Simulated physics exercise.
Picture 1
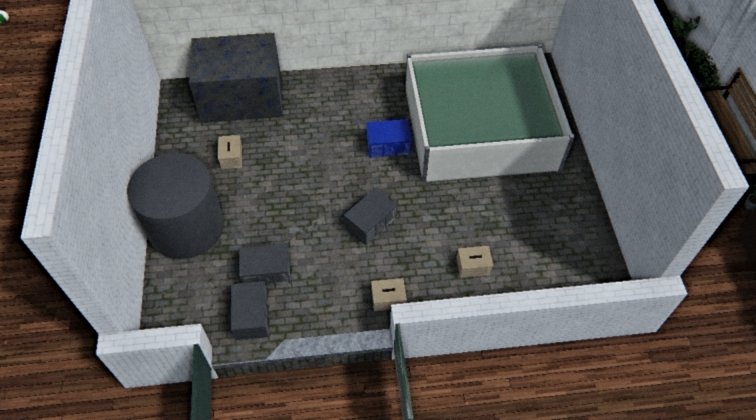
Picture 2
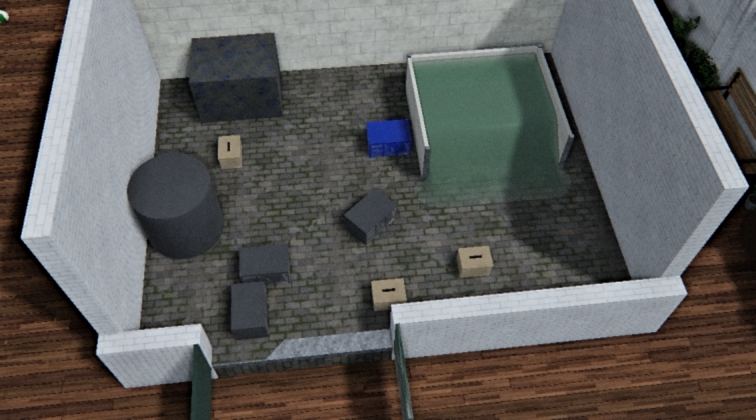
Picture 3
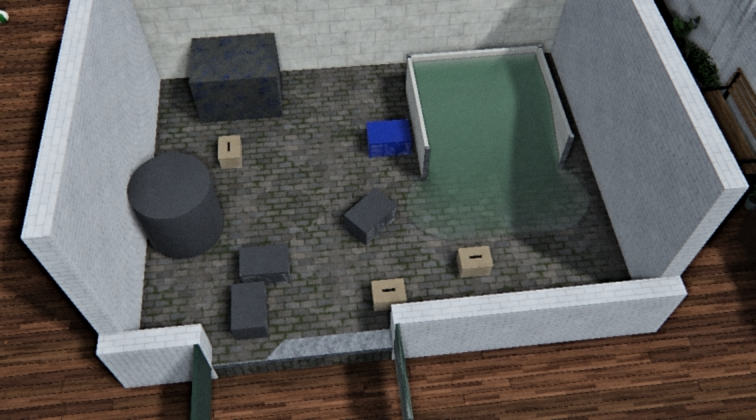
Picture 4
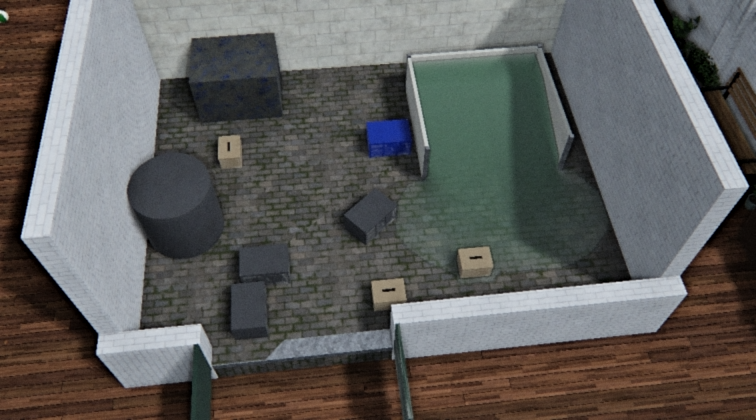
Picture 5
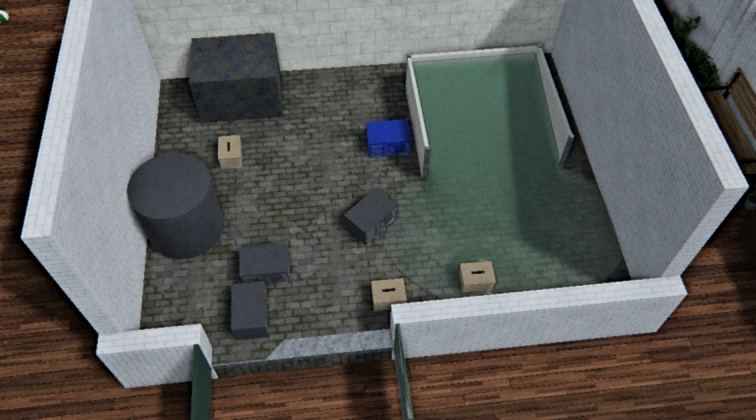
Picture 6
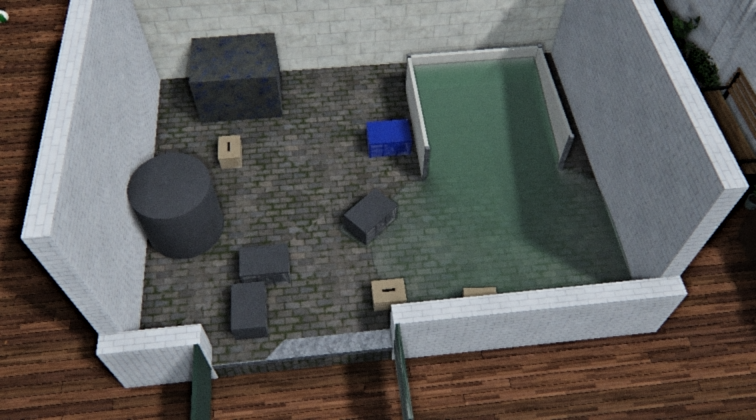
Walled back court seen from above, water spreading from an opened tank across the paving and pushing one tan crate toward the near wall.
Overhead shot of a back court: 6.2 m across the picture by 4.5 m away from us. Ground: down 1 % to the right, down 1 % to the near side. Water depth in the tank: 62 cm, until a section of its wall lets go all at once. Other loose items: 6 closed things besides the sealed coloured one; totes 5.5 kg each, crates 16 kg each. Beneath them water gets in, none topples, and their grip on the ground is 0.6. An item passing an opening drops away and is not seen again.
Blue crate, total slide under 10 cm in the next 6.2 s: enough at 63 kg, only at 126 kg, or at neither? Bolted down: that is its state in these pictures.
Light is plenty.
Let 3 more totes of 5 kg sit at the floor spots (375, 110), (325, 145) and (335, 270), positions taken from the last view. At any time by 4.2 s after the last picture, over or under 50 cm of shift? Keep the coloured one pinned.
Going through them in turn, the answers are not too far, not too far and too far.
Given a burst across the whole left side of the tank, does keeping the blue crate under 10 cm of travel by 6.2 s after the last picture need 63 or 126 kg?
In that case, it takes the heavy one.
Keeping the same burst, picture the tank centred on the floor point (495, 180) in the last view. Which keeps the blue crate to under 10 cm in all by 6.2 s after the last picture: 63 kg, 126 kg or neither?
Then the outcome is clear: Even the lighter works.
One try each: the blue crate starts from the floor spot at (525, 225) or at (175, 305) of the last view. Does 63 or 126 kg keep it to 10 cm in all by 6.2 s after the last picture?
One by one: Heavier mass alone; lighter mass suffices.
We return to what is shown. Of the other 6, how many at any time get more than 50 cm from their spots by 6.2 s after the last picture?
Total: 6.
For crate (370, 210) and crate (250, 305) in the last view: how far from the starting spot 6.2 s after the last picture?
Shift from start, in order: 120 cm; 40 cm.
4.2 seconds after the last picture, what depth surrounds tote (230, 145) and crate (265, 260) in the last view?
Some 4 cm at the first, some 9 cm at the second.
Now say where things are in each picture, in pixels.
The blue crate at (389, 131), on the bottom; water covers 3.2 m2; 0 of 7 have shifted, in the first picture.
The blue crate at (389, 131) rests on the ground; water covers 4.3 m2; 0 of 7 have shifted, in the second picture.
The blue crate at (389, 131) rests on the ground; water covers 5.5 m2; 0 of 7 have shifted, in the third picture.
The blue crate at (389, 131) rests on the ground; water covers 7.0 m2; 0 of 7 have shifted, in the fourth picture.
The blue crate at (389, 131) rests on the ground; 8.5 m2 under water; 1 of 7 have shifted, in the fifth picture.
The blue crate at (389, 131), on the bottom; 9.6 m2 under water; 1 of 7 have shifted, in the sixth picture.
Then, 0.6 s after the last picture the blue crate would be 0 cm from its start with 63 kg and 0 cm from its start with 126 kg; 0 cm of water round it then.
Then, 2.3 s after the last picture the blue crate would be 0 cm from its start with 63 kg and 0 cm from its start with 126 kg; 0 cm of water round it then.
Then, 4.2 s after the last picture the blue crate would be 0 cm from its start with 63 kg and 0 cm from its start with 126 kg; 2 cm of water round it then.
Then, 6.2 s after the last picture the blue crate would be 0 cm from its start with 63 kg and 0 cm from its start with 126 kg; 2 cm of water round it then.
